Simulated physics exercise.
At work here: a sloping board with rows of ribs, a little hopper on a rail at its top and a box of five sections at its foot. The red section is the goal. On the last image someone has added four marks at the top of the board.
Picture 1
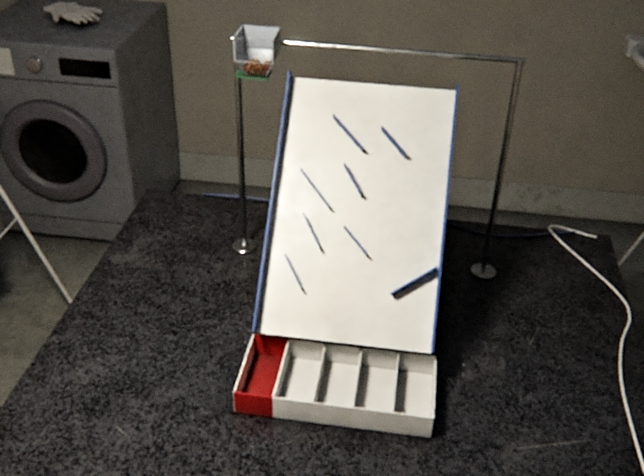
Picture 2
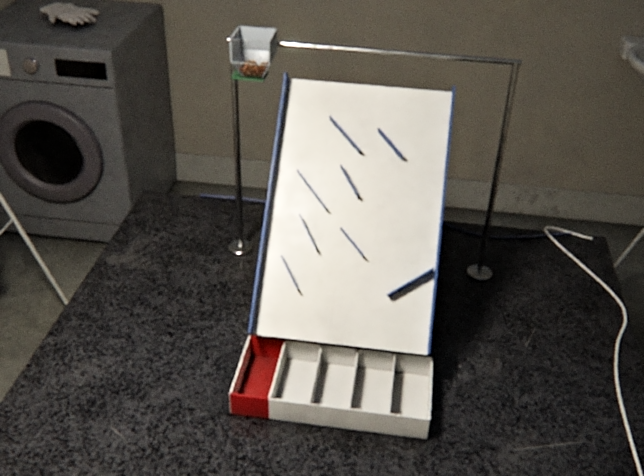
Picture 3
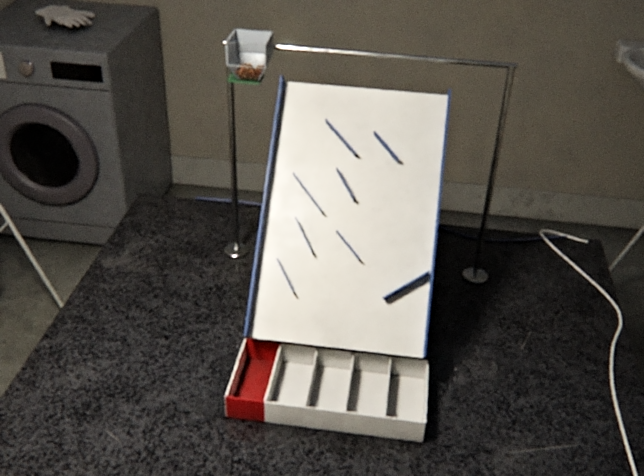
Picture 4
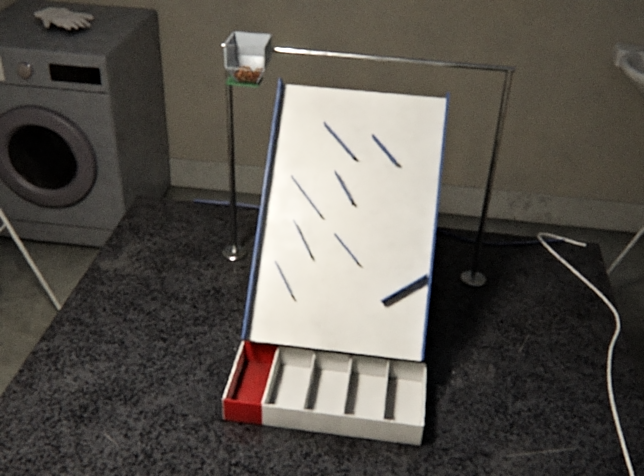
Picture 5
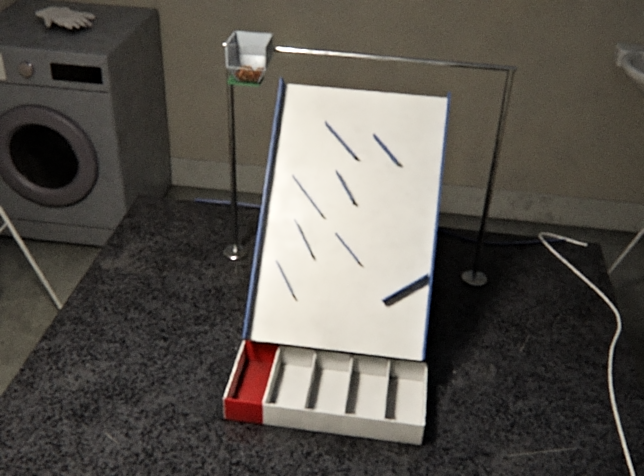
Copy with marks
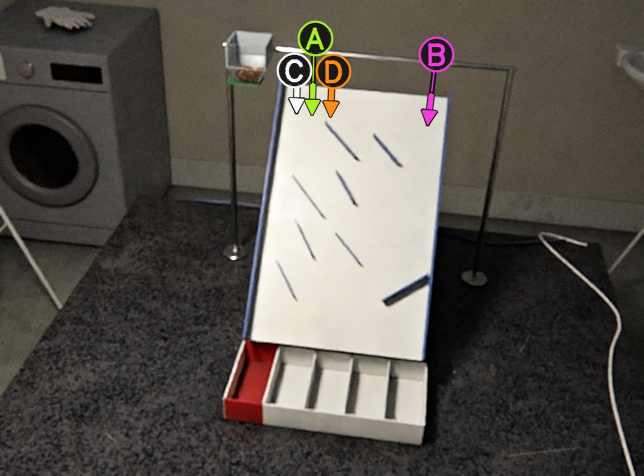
The whole view drifts slightly, so the sloping white board with its blue ribs shifts a little left and down, then settles almost still. Nothing else moves: the small hopper of cereal balls stays on its rail at upper left, and the box below, its leftmost section red, sits empty.
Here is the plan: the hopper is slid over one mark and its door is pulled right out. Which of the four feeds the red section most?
Mark C does it best.
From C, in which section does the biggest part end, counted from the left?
The first.
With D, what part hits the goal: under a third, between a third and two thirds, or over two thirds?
Mark D gives under a third.
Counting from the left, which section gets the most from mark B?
The third from the left.
On the marked copy, mark A meets the board at (312, 109); mark B meets the board at (428, 119); mark C meets the board at (296, 107); mark D meets the board at (330, 111).
With A, a small part in the red section, about two thirds in other sections, about a quarter outside the box.
With B, a small part in the red section, most in other sections, a small part outside the box.
With C, about half in the red section, about a third in other sections, a small part outside the box.
With D, a small part in the red section, most in other sections, a small part outside the box.
